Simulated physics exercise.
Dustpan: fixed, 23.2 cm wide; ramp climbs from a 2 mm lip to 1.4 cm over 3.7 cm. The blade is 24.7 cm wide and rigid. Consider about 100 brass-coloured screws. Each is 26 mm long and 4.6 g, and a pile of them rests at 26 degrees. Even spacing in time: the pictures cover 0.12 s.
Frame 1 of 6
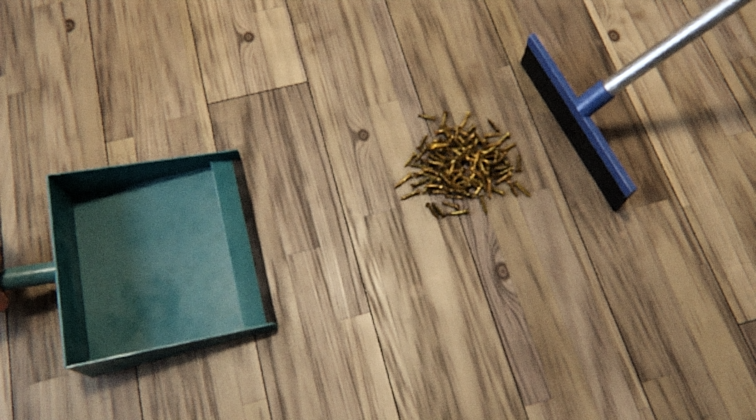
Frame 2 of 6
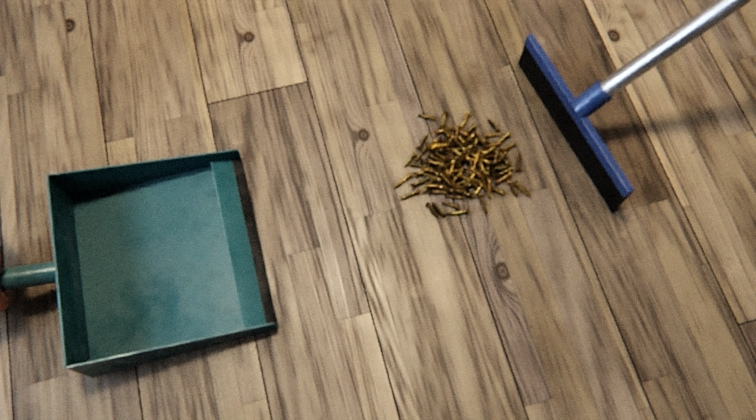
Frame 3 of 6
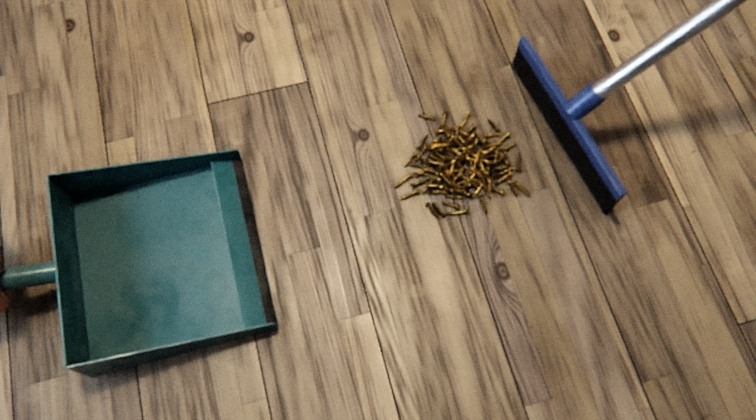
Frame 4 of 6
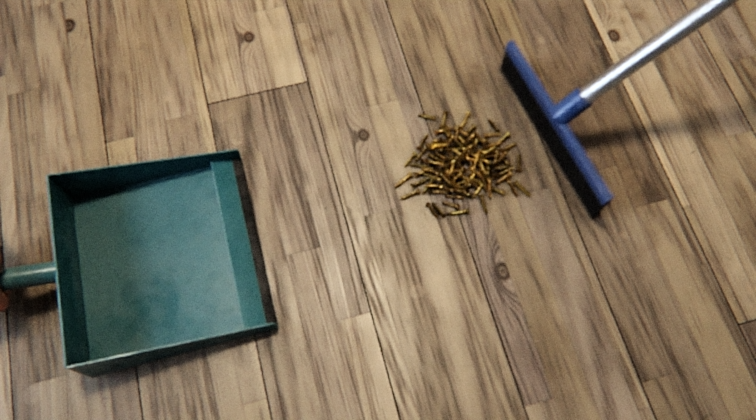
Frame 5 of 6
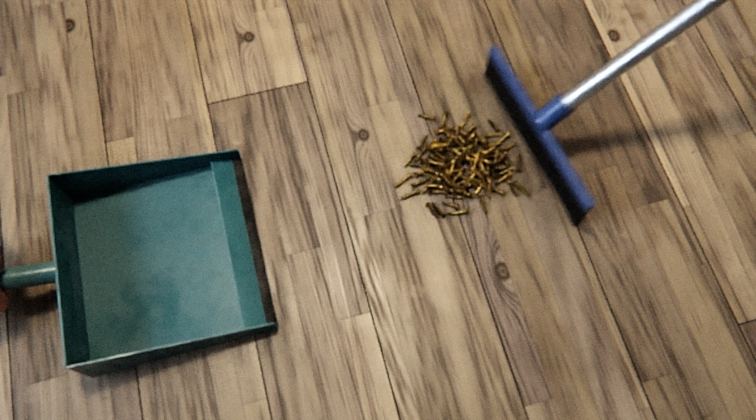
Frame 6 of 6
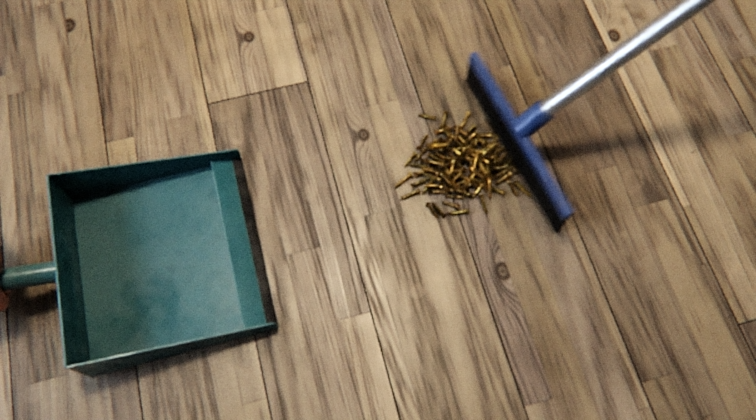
A blue blade on a silver handle starts at the upper right of a wood-plank floor and slides left toward a pile of brass-coloured screws. It reaches the pile's right edge and nudges a few pieces, while most of the pile and the green dustpan at left stay still.
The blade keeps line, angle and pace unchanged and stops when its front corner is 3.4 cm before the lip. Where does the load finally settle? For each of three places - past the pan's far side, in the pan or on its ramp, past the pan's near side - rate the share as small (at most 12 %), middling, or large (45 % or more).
Far side: Small; pan: Large; near side: Small.
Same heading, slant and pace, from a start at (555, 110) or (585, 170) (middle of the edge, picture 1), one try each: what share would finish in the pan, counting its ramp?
Around 50 percent, then around 50 percent.
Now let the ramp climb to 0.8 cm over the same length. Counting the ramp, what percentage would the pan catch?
I'd expect close to 65 per cent.
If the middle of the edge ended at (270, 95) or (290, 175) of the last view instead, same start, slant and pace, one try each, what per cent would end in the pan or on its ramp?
The two tries give roughly 5 and 55 %.
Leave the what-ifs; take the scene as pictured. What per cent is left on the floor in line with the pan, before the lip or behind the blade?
Close to 35 per cent of them end up there.
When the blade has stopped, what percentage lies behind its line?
Estimate: Near 0 %.
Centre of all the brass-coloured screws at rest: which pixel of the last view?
Approximately (254, 249) in the last picture.
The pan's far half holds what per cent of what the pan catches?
50 per cent.
Then, 0.13 s after the last picture, middle of the blade 19 cm from the lip; 0 % over the lip, far side 0 %, near side 0 %.
Then, 0.22 s after the last picture, middle of the blade 9 cm from the lip; 0 % over the lip, far side 0 %, near side 0 %.
Then, 0.45 s after the last picture, middle of the blade 5 cm from the lip; 60 % over the lip, far side 0 %, near side 5 %.
In the end, far side 0 %, pan 55 %, near side 5 %, in front of the lip or behind the blade 35 %.
